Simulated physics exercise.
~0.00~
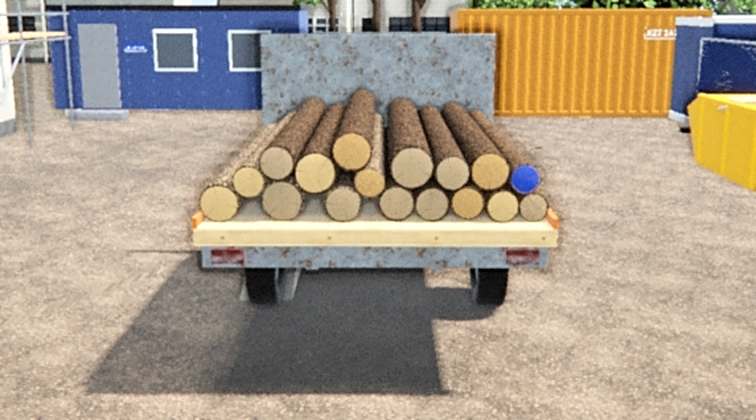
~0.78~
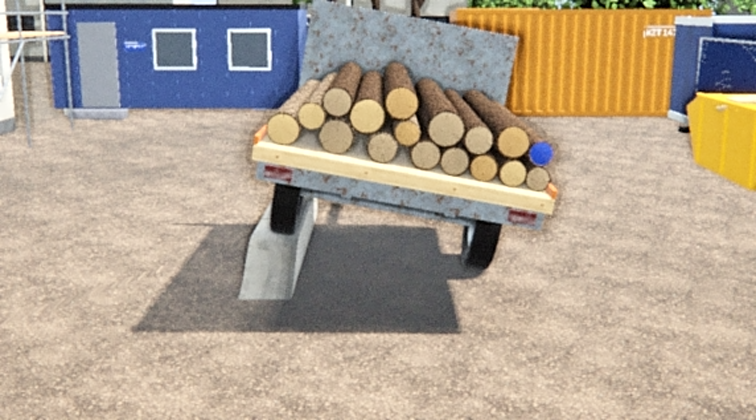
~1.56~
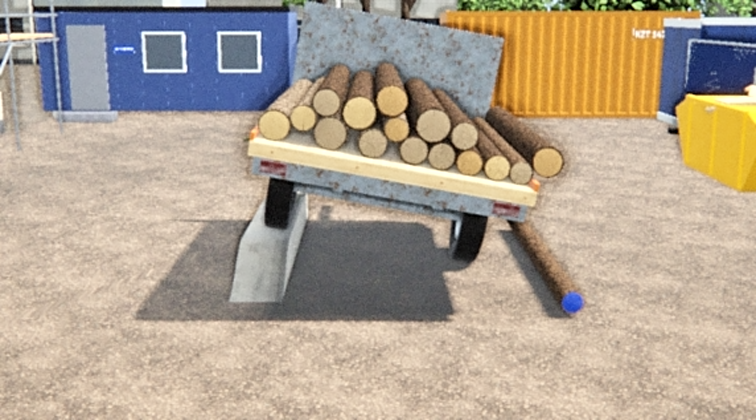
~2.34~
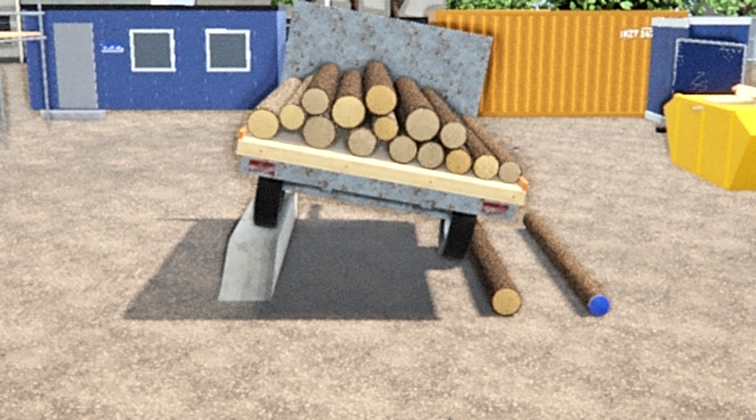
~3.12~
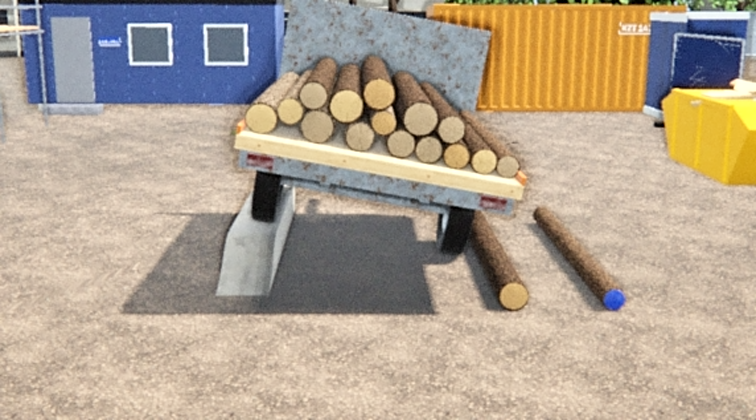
A grey flatbed trailer loaded with loose timber poles stands in a gravel yard, seen from behind, with a blue cabin at the left, an orange container behind and a yellow skip at the right. The poles lie with their ends towards the viewer, a blue-ended one at the right of the stack. The trailer's left wheel climbs onto a raised concrete slab, tilting the deck down to the right. The blue-ended pole drops off the right side, and a plain one follows. Both end on the gravel at the right, while the rest stay on the tilted deck.
